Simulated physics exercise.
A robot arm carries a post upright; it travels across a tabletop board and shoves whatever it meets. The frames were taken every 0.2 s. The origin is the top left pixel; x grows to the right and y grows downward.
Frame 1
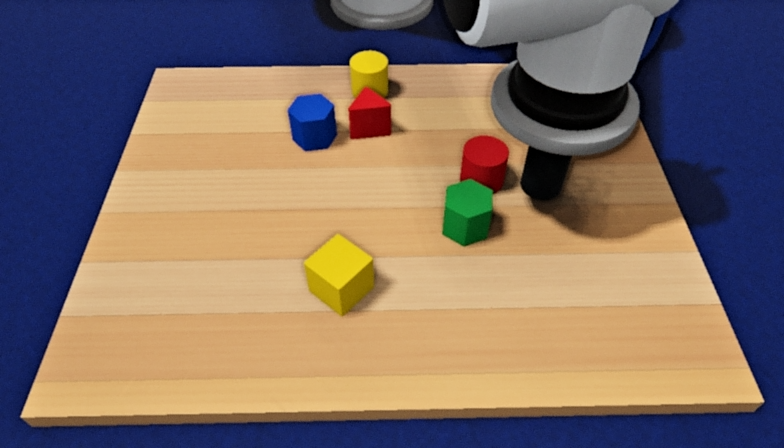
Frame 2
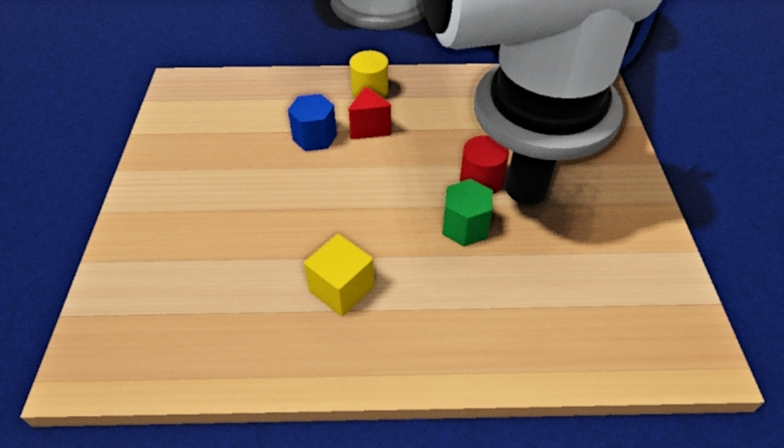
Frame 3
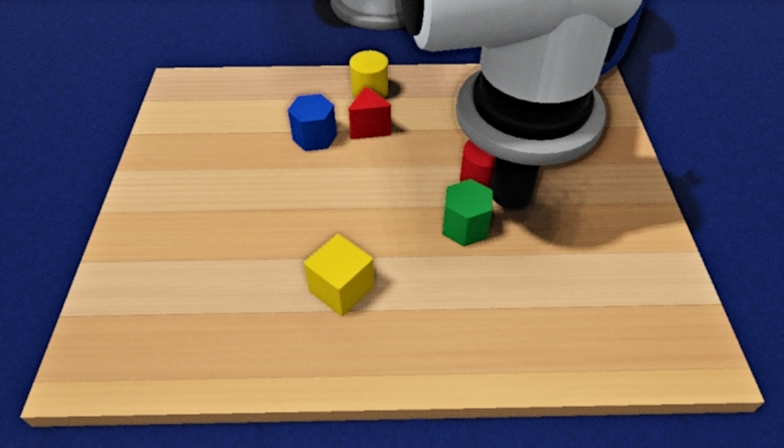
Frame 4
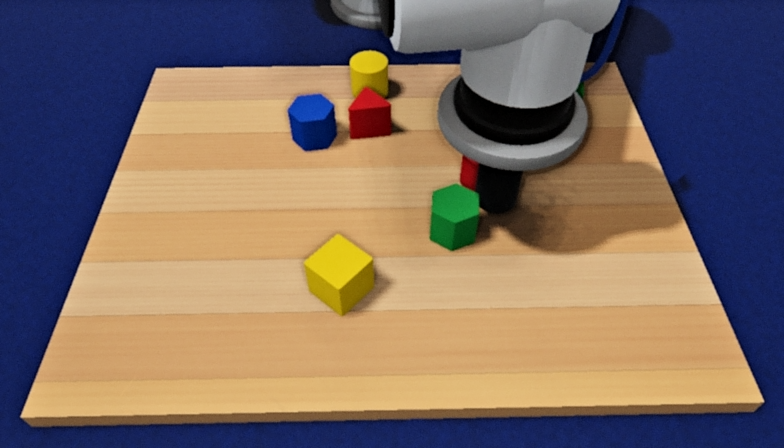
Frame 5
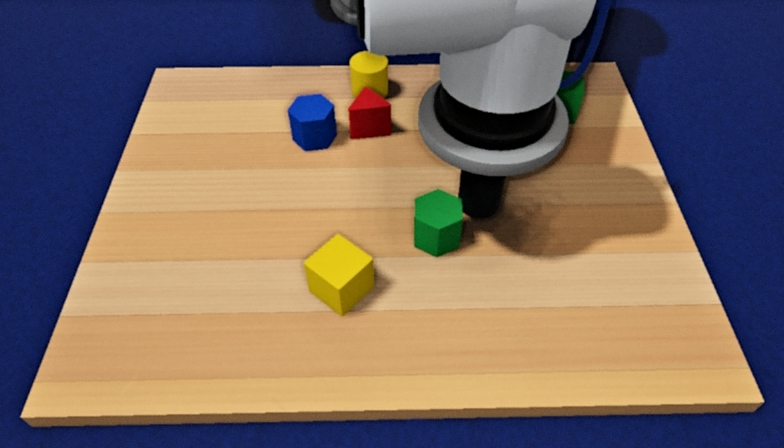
On a wooden board over a blue surface, a robotic arm with a black post moves left and slightly toward the viewer past a red cylinder, then pushes a green hexagonal block leftward, while the yellow cube stays still.
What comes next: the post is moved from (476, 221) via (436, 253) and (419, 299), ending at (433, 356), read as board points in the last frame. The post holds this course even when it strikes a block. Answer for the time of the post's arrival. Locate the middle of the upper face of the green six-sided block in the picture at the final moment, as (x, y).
I'd say the green six-sided block ends with its top centre at (377, 234).
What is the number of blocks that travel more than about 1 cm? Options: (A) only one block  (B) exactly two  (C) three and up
It's A.
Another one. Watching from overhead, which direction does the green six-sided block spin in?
My answer: Clockwise.
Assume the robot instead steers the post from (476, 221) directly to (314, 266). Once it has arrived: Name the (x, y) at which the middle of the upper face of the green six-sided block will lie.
It will likely be found at (293, 277).
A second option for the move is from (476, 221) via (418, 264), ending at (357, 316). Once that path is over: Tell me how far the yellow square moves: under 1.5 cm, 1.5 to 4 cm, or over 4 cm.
Its final spot will lie 1.5 to 4 cm from the current one.
On the path given first. One third of the way, post at (437, 237); green six-sided block at (390, 228), turned 40° clockwise.
Two thirds of the way, post at (420, 283); green six-sided block at (377, 234), turned 75° clockwise.
At the end, post at (435, 341); green six-sided block at (377, 234), turned 75° clockwise; red circular block in place.
